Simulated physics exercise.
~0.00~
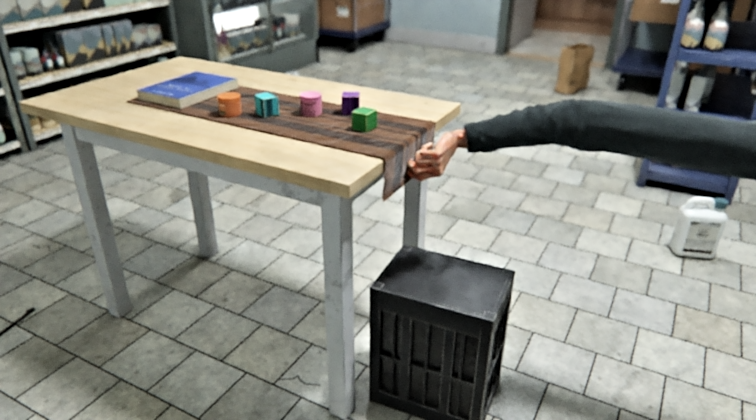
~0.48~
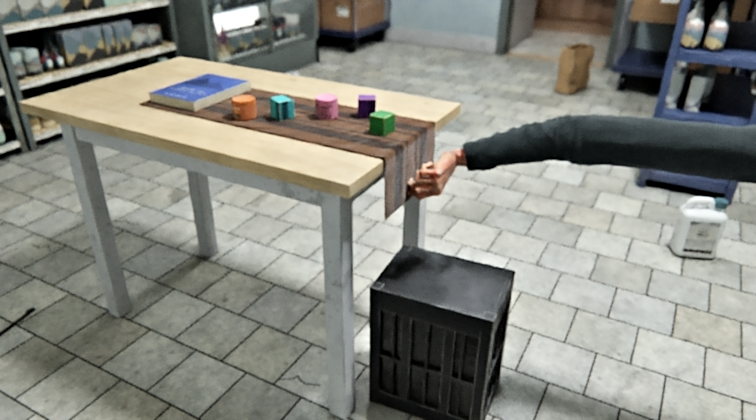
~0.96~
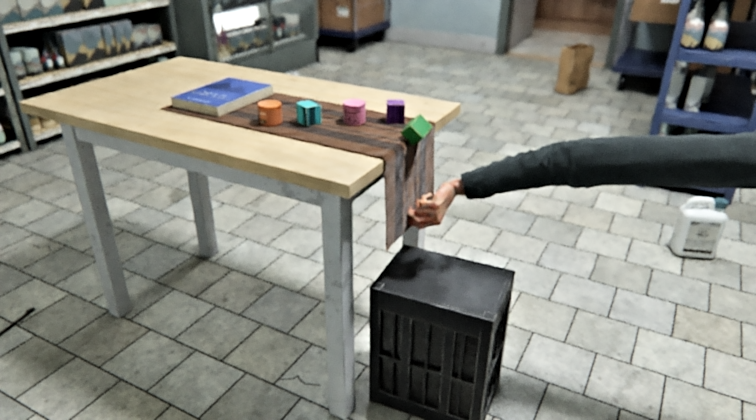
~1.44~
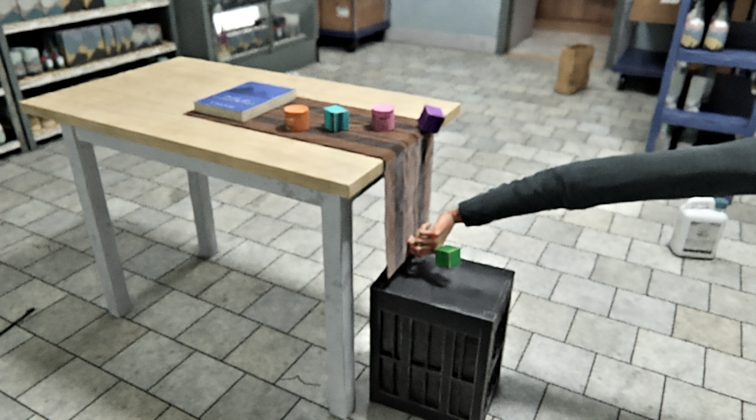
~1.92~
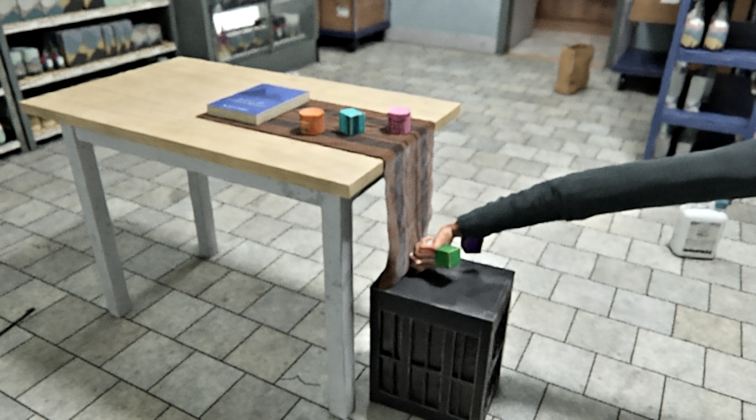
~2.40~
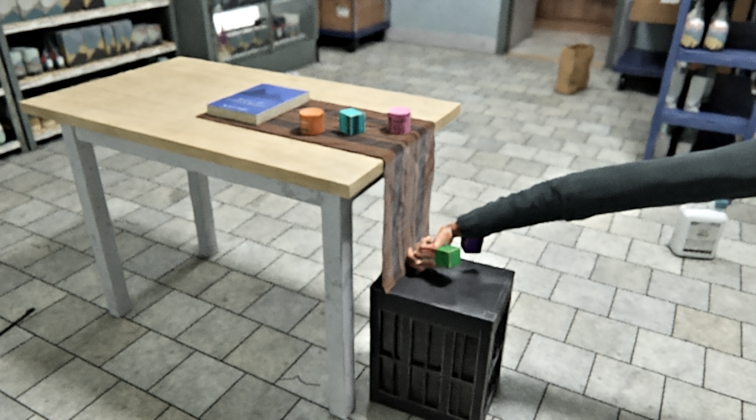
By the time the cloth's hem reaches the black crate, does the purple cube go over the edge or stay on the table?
The purple cube goes over the edge after the green one, so two cubes leave the table. The pink, turquoise and orange pieces and the book stay on it.
